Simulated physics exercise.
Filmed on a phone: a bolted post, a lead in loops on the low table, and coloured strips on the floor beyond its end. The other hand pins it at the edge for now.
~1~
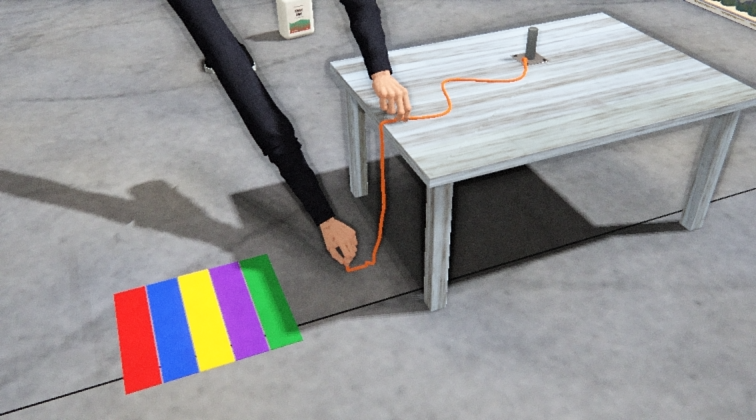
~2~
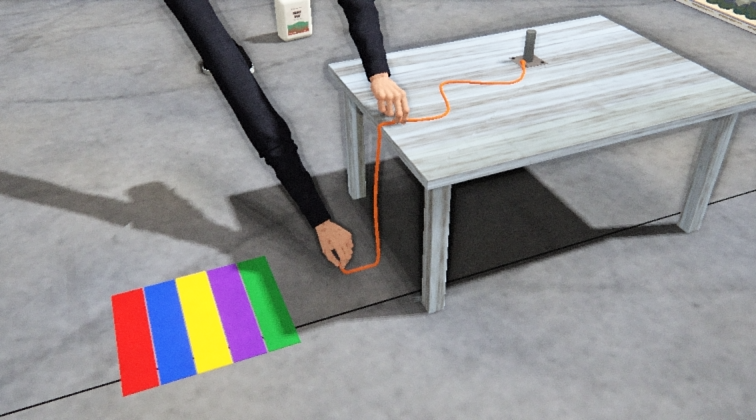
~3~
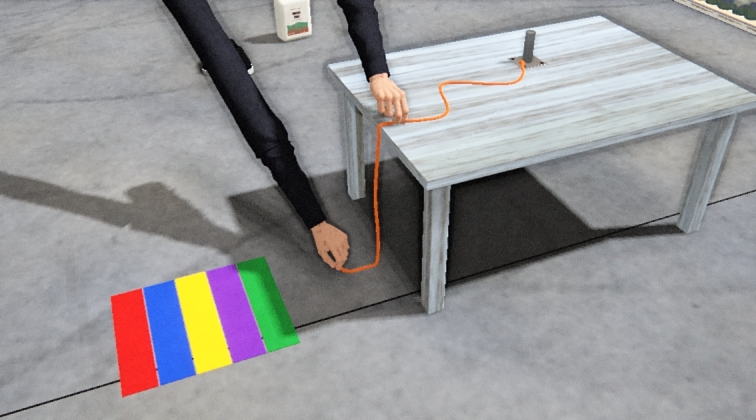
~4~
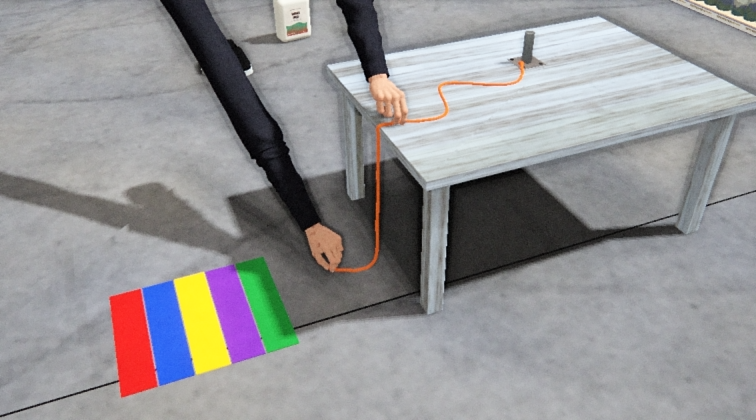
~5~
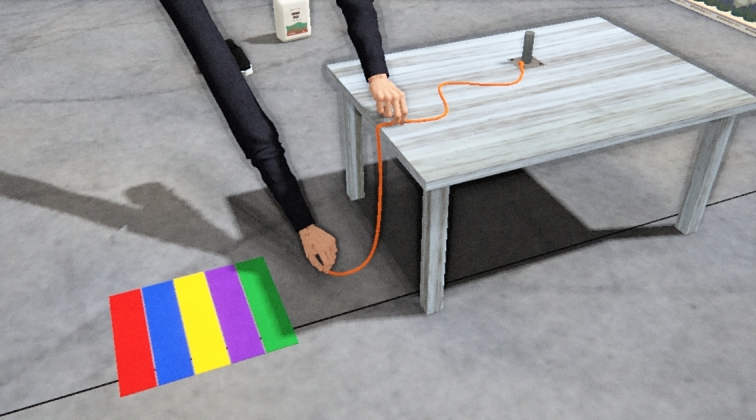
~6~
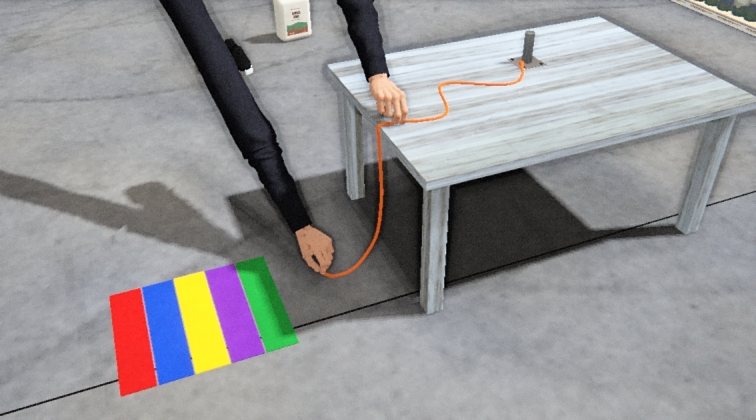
On the low table, one hand pinned an orange lead at the edge while the other, down by the floor, drew its end slightly left toward the coloured strips, and the hanging part curved a little.
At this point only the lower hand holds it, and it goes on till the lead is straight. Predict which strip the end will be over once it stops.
I would say the blue strip.
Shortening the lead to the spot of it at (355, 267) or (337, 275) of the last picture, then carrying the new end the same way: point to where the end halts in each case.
Taking them in turn, near (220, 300) and near (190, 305).
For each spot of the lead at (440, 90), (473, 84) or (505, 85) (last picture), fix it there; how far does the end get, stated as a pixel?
First (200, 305), next (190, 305), last (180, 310).
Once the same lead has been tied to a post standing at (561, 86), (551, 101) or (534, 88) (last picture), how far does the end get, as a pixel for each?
Approximate pixels in order: (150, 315), (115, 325), (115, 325).
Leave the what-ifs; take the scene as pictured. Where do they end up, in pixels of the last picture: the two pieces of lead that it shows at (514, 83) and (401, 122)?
In that view they sit near (484, 76) and near (337, 146).
Early on, end near (219, 298); over purple.
Midway, end near (182, 308); over yellow.
At the end of the slack, end near (159, 314); over blue. It halts on the blue strip.
